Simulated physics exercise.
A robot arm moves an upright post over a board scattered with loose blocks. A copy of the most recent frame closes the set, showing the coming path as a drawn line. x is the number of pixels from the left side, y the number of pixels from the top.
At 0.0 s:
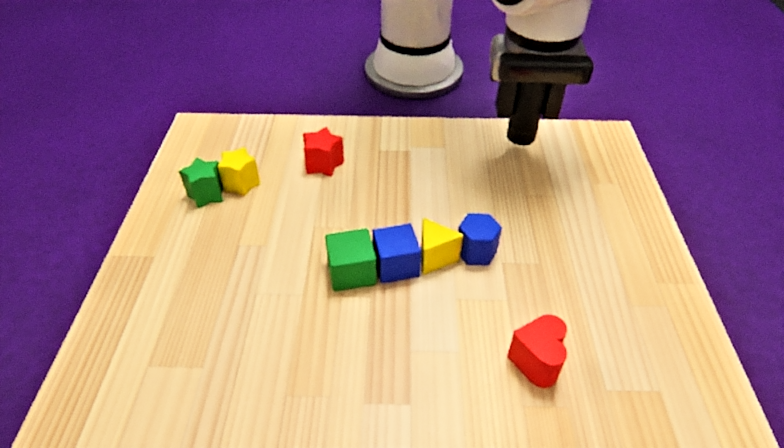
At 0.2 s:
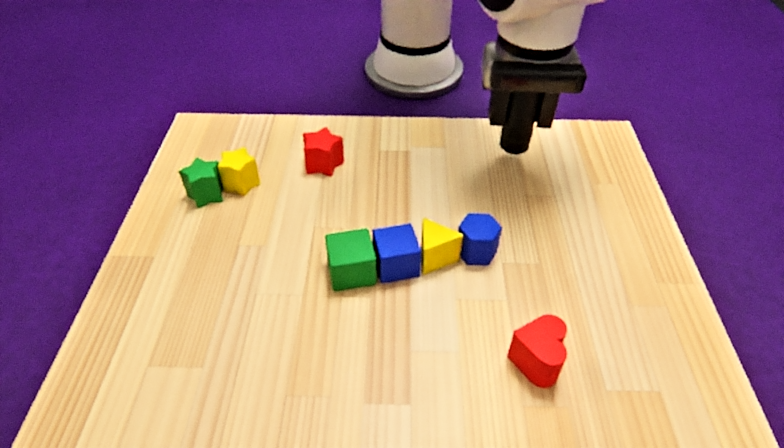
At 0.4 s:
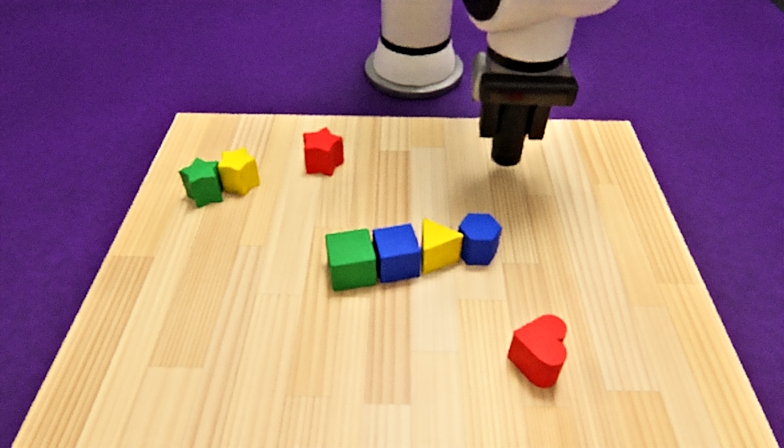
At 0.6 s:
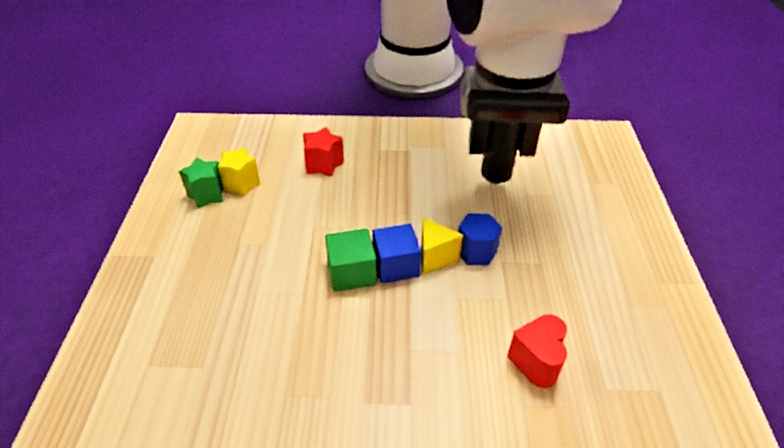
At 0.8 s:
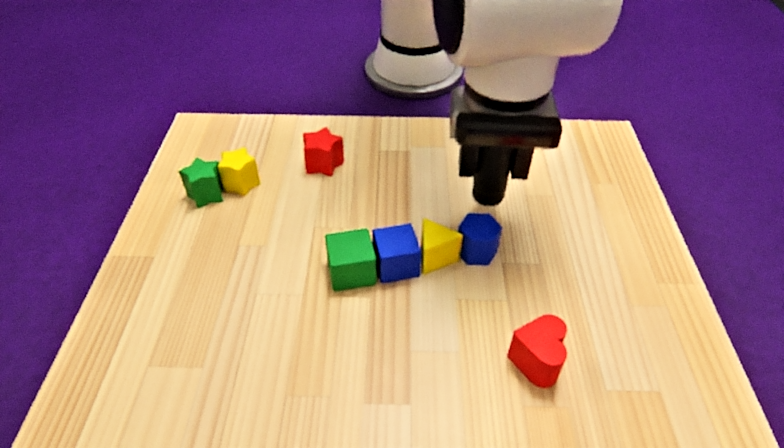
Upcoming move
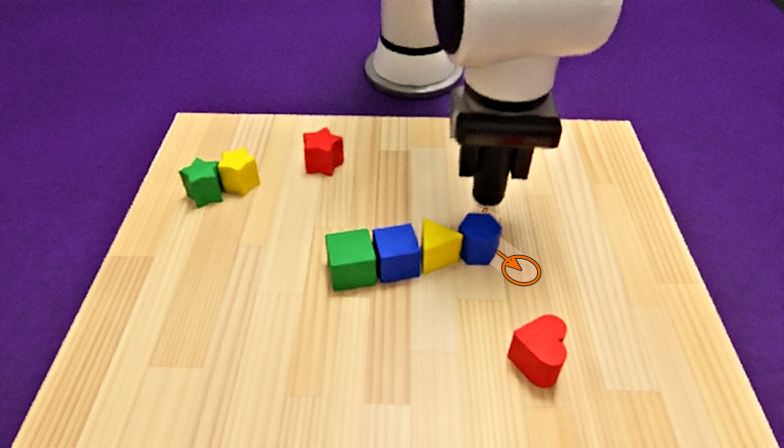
A robot arm moved its dark upright post slowly toward the viewer and slightly left over a wooden board, nearing the blue hexagon at the right of a row, while all the colorful blocks stayed still.
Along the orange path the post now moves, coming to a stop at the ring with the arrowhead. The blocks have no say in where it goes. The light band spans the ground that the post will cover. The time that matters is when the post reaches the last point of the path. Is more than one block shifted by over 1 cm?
No.
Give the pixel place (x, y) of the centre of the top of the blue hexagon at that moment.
It should be at about (489, 254).
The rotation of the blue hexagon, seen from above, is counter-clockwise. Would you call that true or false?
It is false.
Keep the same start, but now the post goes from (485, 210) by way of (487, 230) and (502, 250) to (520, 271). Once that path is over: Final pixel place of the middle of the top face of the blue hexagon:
When the path ends, it will be at (484, 245).
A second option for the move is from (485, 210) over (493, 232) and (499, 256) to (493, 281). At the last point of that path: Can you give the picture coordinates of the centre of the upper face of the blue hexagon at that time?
My best guess is (466, 271).
The line goes from (485, 210) via (477, 230) and (496, 251), ending at (521, 270).
What follows on the original path. One third of the way, post at (480, 218); blue hexagon at (480, 231).
Two thirds of the way, post at (499, 238); yellow triangle at (438, 236), turned 15° clockwise; blue hexagon at (488, 250), turned 35° clockwise.
At the end, post at (525, 257); blue square block unmoved; yellow triangle at (438, 236), turned 15° clockwise; blue hexagon at (489, 254), turned 50° clockwise.
